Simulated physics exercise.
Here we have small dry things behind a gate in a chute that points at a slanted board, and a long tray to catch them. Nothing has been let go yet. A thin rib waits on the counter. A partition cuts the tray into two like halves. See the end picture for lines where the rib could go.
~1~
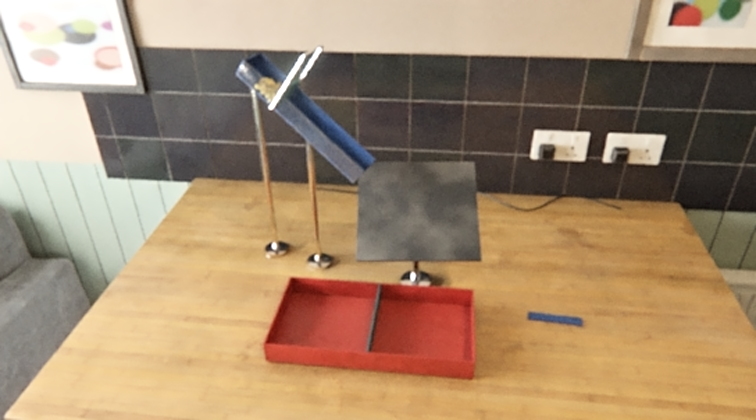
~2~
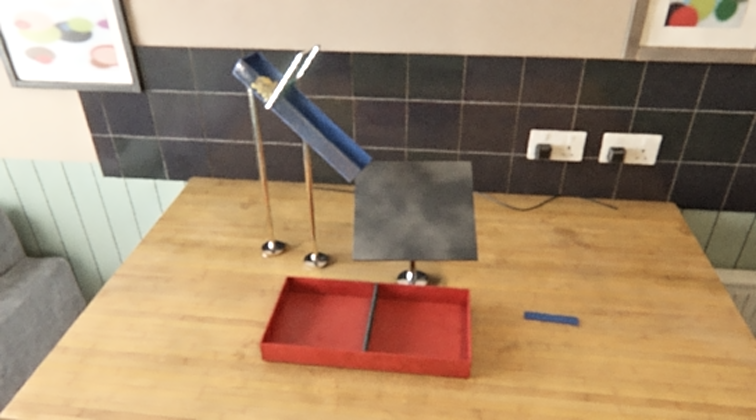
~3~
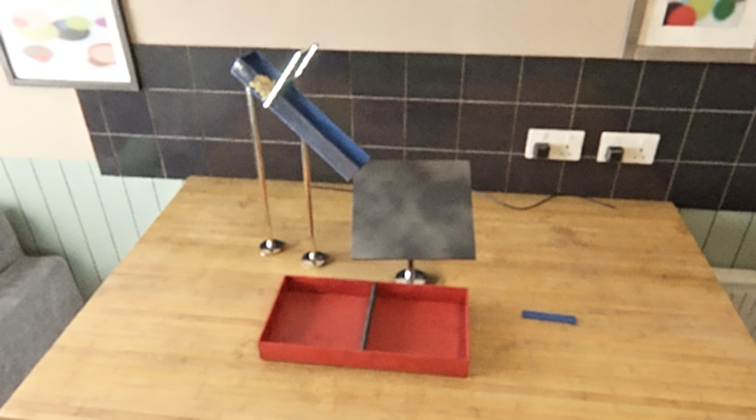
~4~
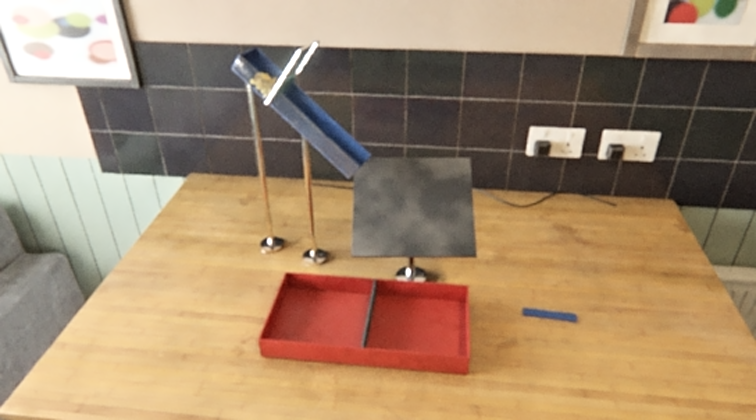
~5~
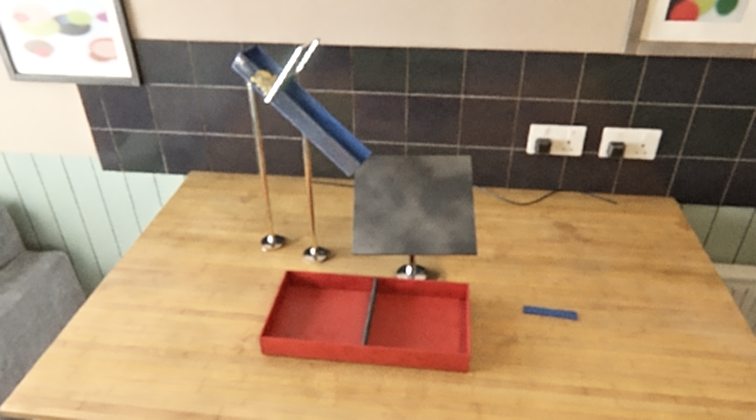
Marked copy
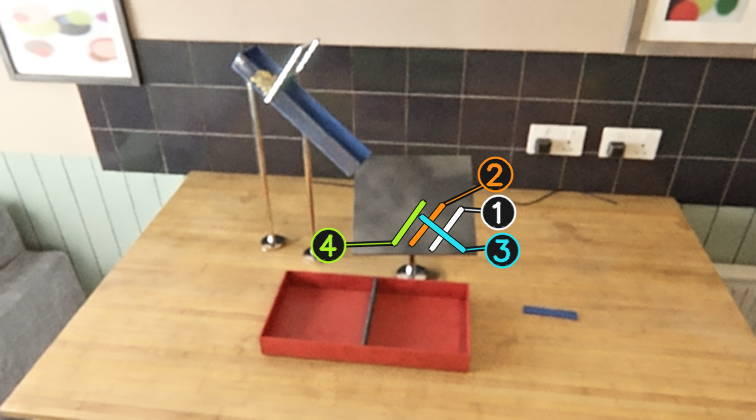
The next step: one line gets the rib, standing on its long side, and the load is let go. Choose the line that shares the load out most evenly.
4 works best here.
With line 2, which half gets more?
The right half.
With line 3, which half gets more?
Right.
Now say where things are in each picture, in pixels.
The first frame shows load behind the gate (274, 90), soya beans; lip of the chute (360, 176), sloping fairly steeply.
The second frame shows middle of the board (414, 208), tilted fairly steeply; middle of its low edge (415, 260); of its high edge (413, 161).
The third frame shows front corners of the tray (258, 342) and (469, 360); front end of its middle wall (361, 351); gate still shut (286, 84).
The fourth frame shows middle of the load (270, 85); lip (355, 172).
The fifth frame shows middle of the load (270, 83); lip (356, 170).
On the marked copy, line 1 from (461, 209) to (432, 248); line 2 from (442, 205) to (411, 243); line 3 from (421, 217) to (463, 250); line 4 from (423, 202) to (394, 243).
For line 1, of what is caught, about a tenth in the left half, almost all in the right.
For line 2, of what is caught, about a tenth in the left half, the larger part in the right.
For line 3, of what is caught, just a few in the left half, almost all in the right.
For line 4, of what is caught, roughly half in the left half, roughly half in the right.
